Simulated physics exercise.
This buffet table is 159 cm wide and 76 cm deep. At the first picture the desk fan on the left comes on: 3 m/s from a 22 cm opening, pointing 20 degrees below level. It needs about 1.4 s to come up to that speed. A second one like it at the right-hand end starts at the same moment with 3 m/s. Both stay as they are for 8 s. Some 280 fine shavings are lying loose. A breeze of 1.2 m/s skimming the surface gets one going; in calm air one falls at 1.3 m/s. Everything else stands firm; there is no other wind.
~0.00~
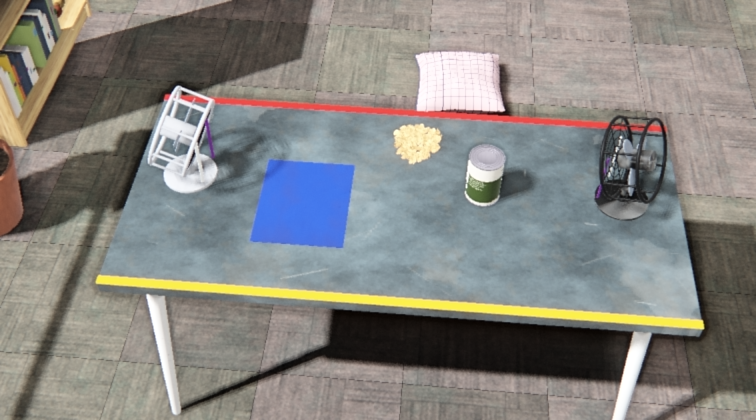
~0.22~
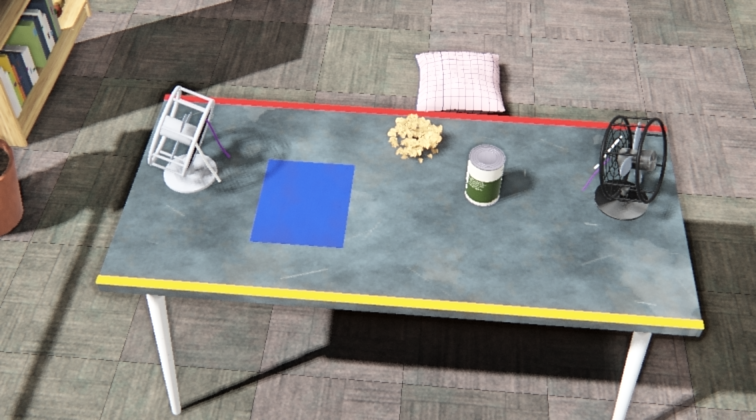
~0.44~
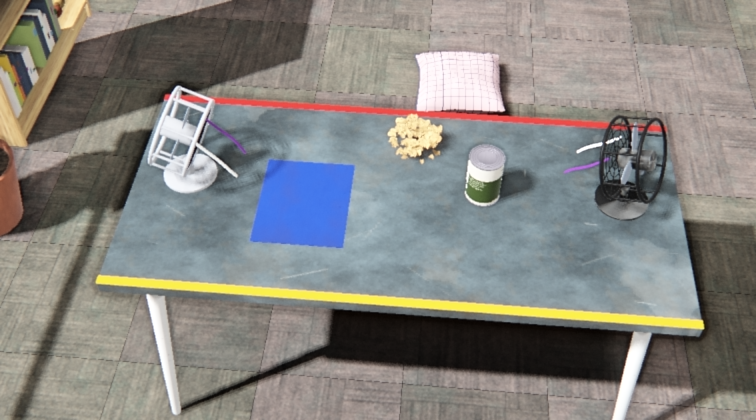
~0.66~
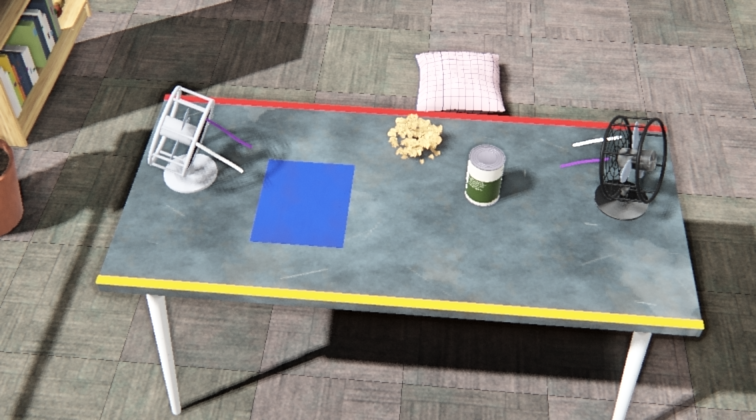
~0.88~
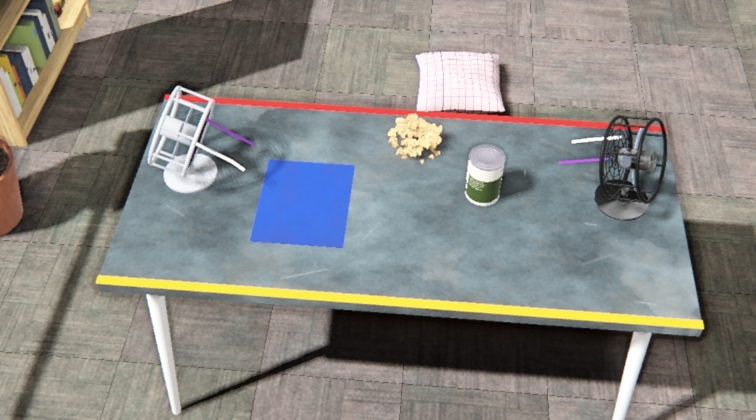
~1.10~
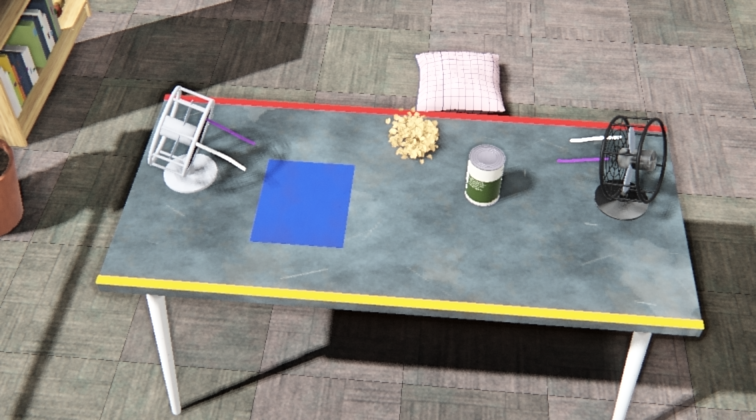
The clip shows a white fan, a blue sheet, pale shavings, a tin and a black fan on a table; purple and white ribbons lift from both fans toward the middle, while the shavings shift slightly and stay clustered.
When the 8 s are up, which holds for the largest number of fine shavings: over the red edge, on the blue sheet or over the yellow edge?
It is red that takes the most.
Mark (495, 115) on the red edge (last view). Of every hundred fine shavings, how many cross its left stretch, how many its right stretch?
About 100 % left and 0 % right.
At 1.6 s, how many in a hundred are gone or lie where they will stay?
About 40 %.
After 1.6 s the count stands so, 0 % are over the yellow edge, 0 % on the blue sheet and 62 % over the red edge; the middle of those left on the top is near (409, 138).
After 2.6 s the count stands so, 0 % are over the yellow edge, 0 % on the blue sheet and 99 % over the red edge.
After 4.4 s the count stands so, 0 % are over the yellow edge, 0 % on the blue sheet and 100 % over the red edge.
After 8.0 s, at the end, 0 % are over the yellow edge, 0 % on the blue sheet and 100 % over the red edge.
